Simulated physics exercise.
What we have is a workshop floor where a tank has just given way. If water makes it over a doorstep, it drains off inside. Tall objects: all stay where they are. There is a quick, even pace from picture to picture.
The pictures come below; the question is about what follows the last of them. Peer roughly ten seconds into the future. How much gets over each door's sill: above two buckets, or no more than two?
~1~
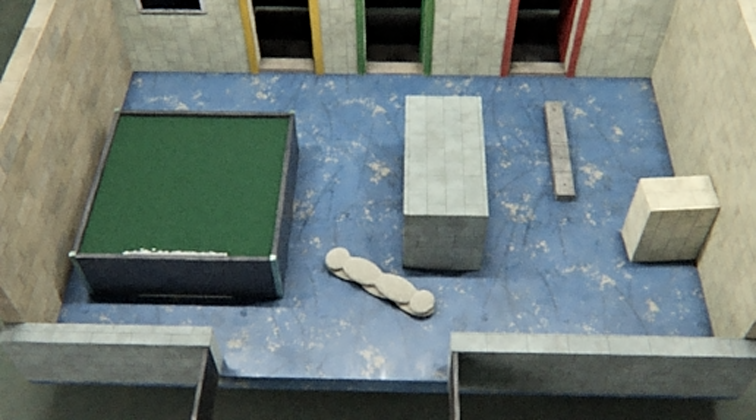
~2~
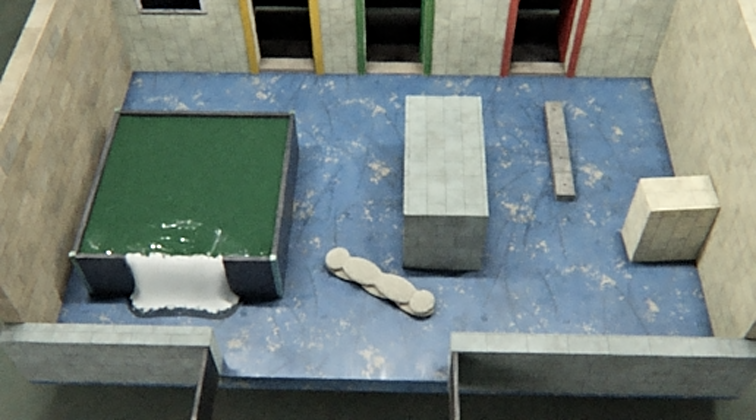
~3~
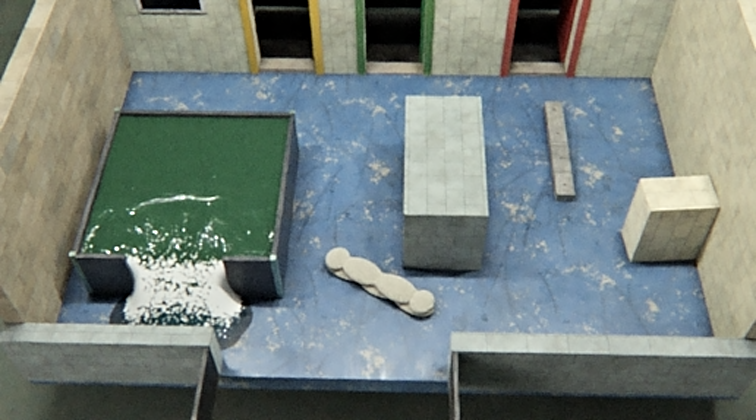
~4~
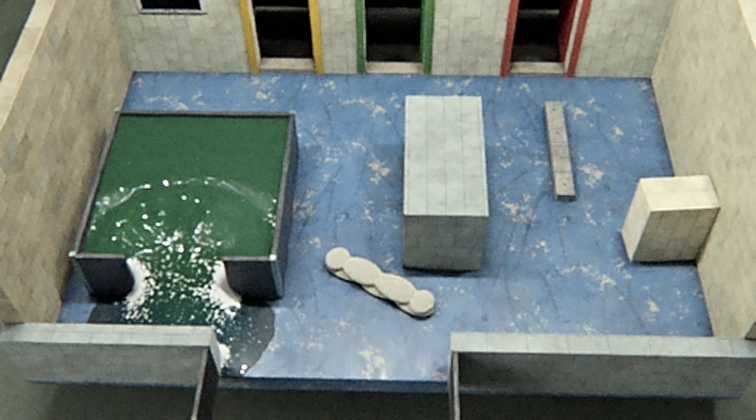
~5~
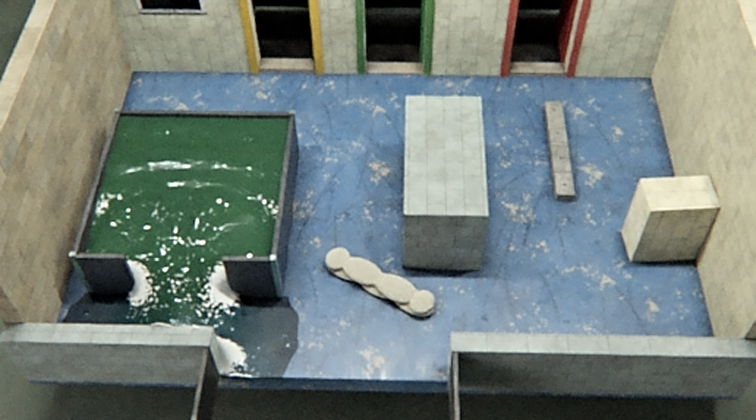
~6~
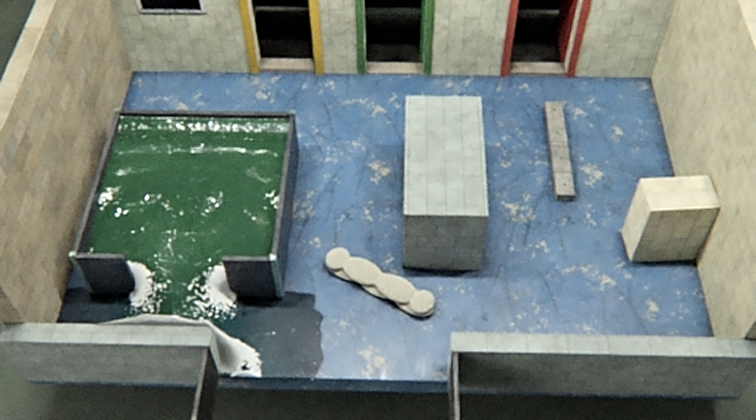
One by one: Yellow door: Two pails at most. Red door: Two pails at most. Green door: Two pails at most.
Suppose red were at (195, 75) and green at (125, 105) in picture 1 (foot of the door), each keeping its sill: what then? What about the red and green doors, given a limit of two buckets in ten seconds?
So the red door goes beyond the limit; as for the green door, it goes beyond the limit.
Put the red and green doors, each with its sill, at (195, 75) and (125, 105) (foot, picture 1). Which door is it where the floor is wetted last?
I'd go with the yellow door.
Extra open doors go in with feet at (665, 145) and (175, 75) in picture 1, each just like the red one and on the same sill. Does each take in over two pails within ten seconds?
One after the other: Lets less in, passes that mark.
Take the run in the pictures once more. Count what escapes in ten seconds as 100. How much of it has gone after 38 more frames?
My reading is near 70 per cent.
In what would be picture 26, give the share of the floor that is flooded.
Around 45 in a hundred.
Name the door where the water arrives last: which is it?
That would be the red one.
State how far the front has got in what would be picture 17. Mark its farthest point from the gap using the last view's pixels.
Front's tip: Near (586, 365).
A moment on, water covers 15 % of the floor; the yellow door not reached, the red door not reached, the green door not reached.
Next, water covers 25 % of the floor; the yellow door not reached, the red door not reached, the green door not reached.
Then, water covers 45 % of the floor; the yellow door wet at the sill, nothing in, the red door not reached, the green door not reached.
Later, water covers 75 % of the floor; the yellow door wet at the sill, nothing in, the red door wet at the sill, nothing in, the green door wet at the sill, nothing in.
In the end, water covers 95 % of the floor; the yellow door wet at the sill, nothing in, the red door under two buckets in, the green door wet at the sill, nothing in.
